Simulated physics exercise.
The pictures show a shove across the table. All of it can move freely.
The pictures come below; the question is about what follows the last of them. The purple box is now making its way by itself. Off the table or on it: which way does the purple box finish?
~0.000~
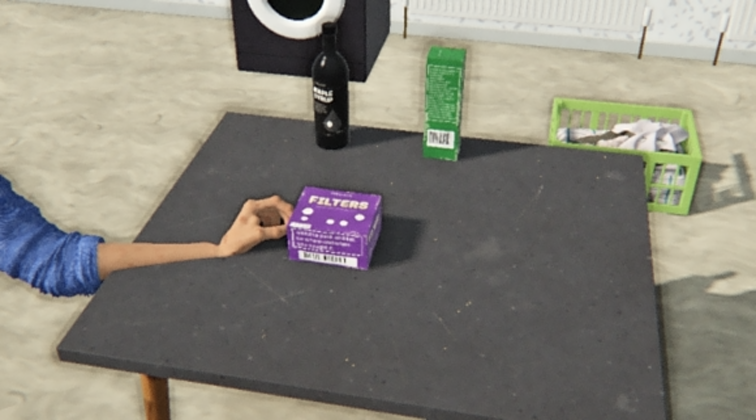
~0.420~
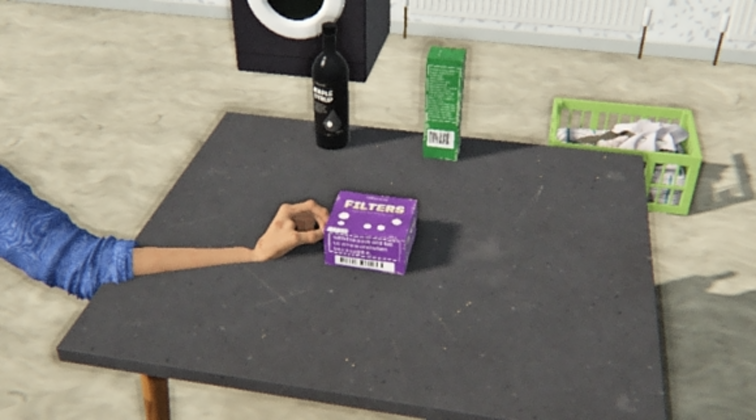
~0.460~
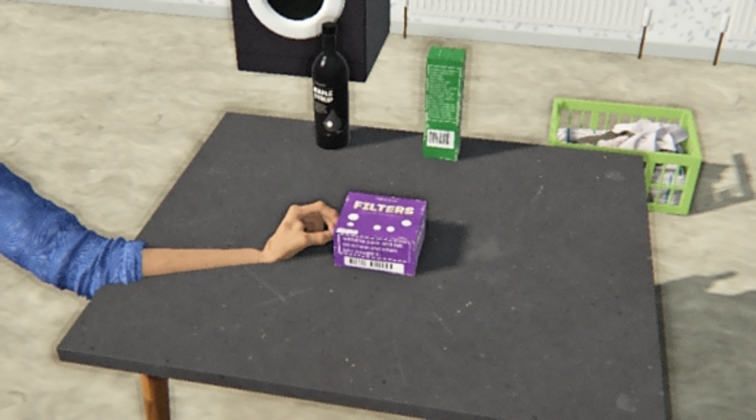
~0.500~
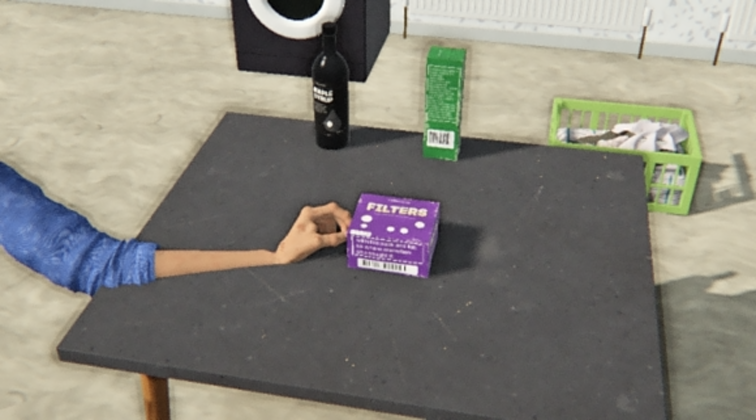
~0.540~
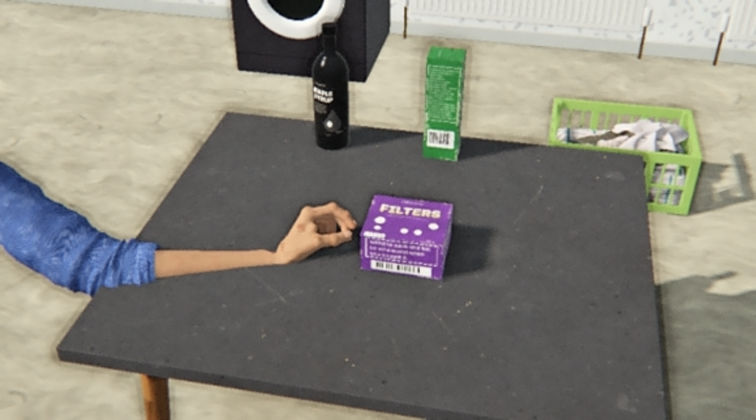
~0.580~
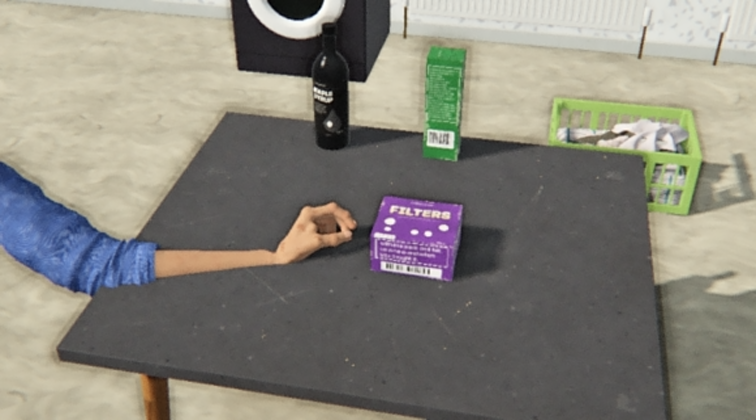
On it.
After 0.68 s, purple box shifted a little near (427, 239).
After 0.98 s, purple box resting near (427, 239).
In the end (1.5 s), moved from the start, purple box. At the end, from the last picture's camera, purple box near (427, 239).
